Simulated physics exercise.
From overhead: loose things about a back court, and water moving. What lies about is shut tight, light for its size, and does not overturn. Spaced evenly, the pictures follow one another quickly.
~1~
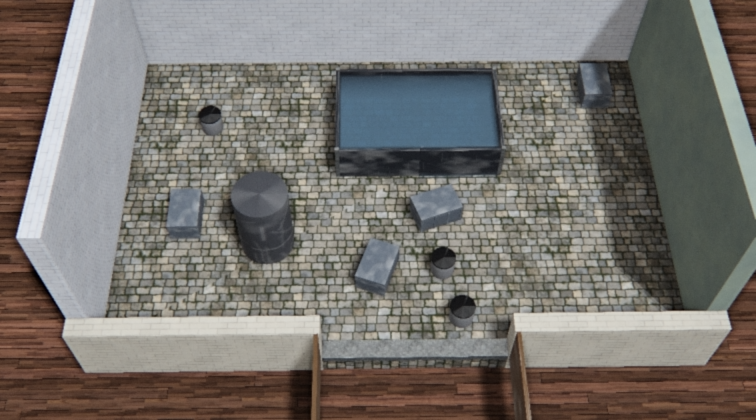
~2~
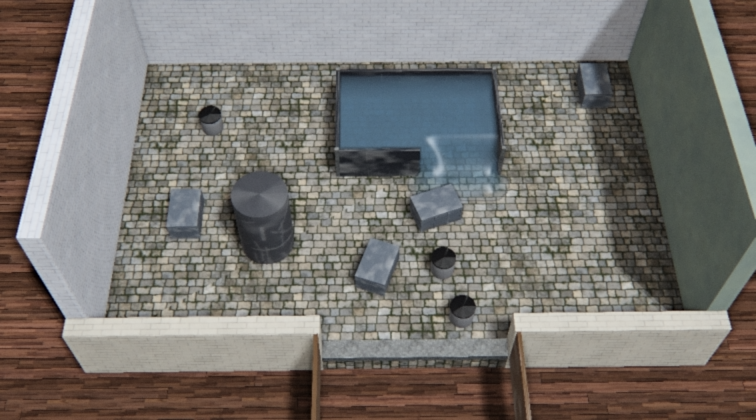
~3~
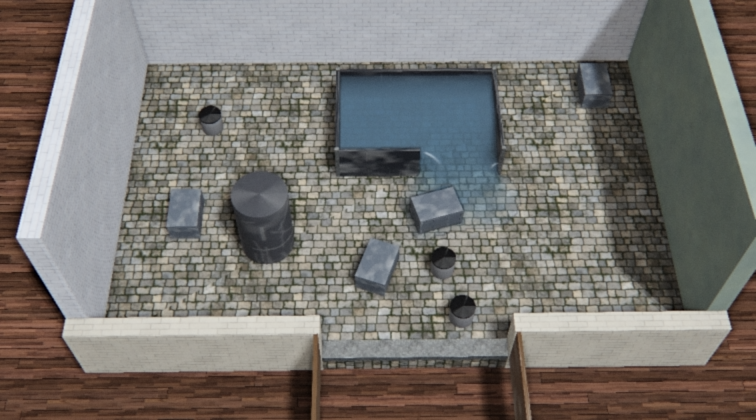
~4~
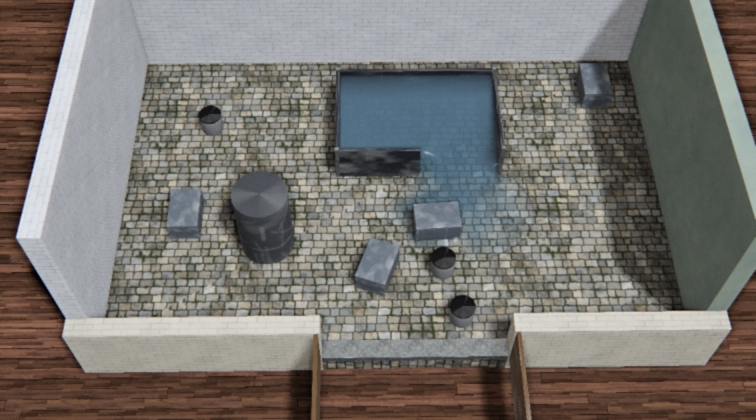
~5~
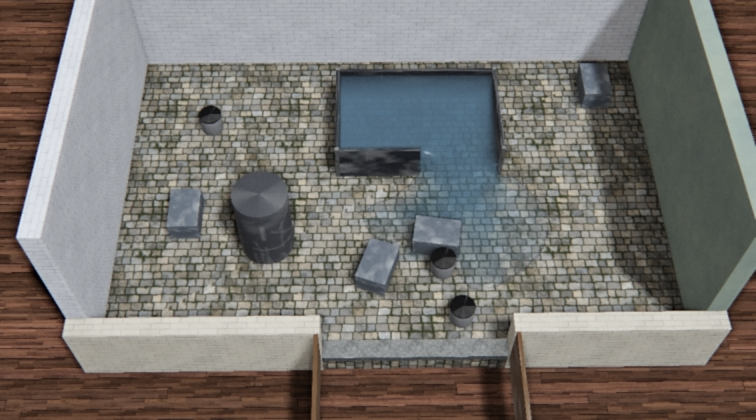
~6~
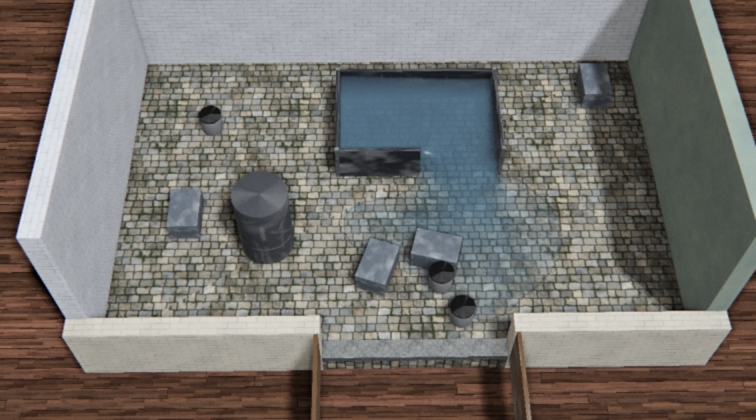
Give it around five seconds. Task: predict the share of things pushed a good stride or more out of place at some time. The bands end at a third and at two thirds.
Share: A third up to two thirds.
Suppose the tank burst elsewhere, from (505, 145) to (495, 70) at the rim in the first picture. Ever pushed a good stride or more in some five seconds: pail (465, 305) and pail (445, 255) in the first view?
One by one - carried at least that far and carried at least that far.
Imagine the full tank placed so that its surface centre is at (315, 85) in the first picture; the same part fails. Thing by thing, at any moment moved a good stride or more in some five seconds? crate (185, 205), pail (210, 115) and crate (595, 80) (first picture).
Well, in order they come out as stayed within it, stayed within it and stayed within it.
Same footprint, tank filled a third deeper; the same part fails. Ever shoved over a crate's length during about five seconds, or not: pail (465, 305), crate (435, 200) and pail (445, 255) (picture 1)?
One after the other: That far or more, moved that far, shifted that much.
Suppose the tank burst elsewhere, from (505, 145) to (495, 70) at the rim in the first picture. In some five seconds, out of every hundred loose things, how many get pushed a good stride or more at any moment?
Result: Close to 30 %.
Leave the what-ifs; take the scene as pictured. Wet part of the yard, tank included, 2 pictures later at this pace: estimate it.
Estimate: About 25 %.
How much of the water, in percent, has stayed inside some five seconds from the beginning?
By my count, 70 per cent.
A moment on, 2 of 7 are well off their spots; 0 afloat.
Next, 3 of 7 are well off their spots; 0 afloat.
Later, 3 of 7 are well off their spots; 0 afloat.
In the end, 3 of 7 are well off their spots, and 3 have been at some point; 0 afloat.
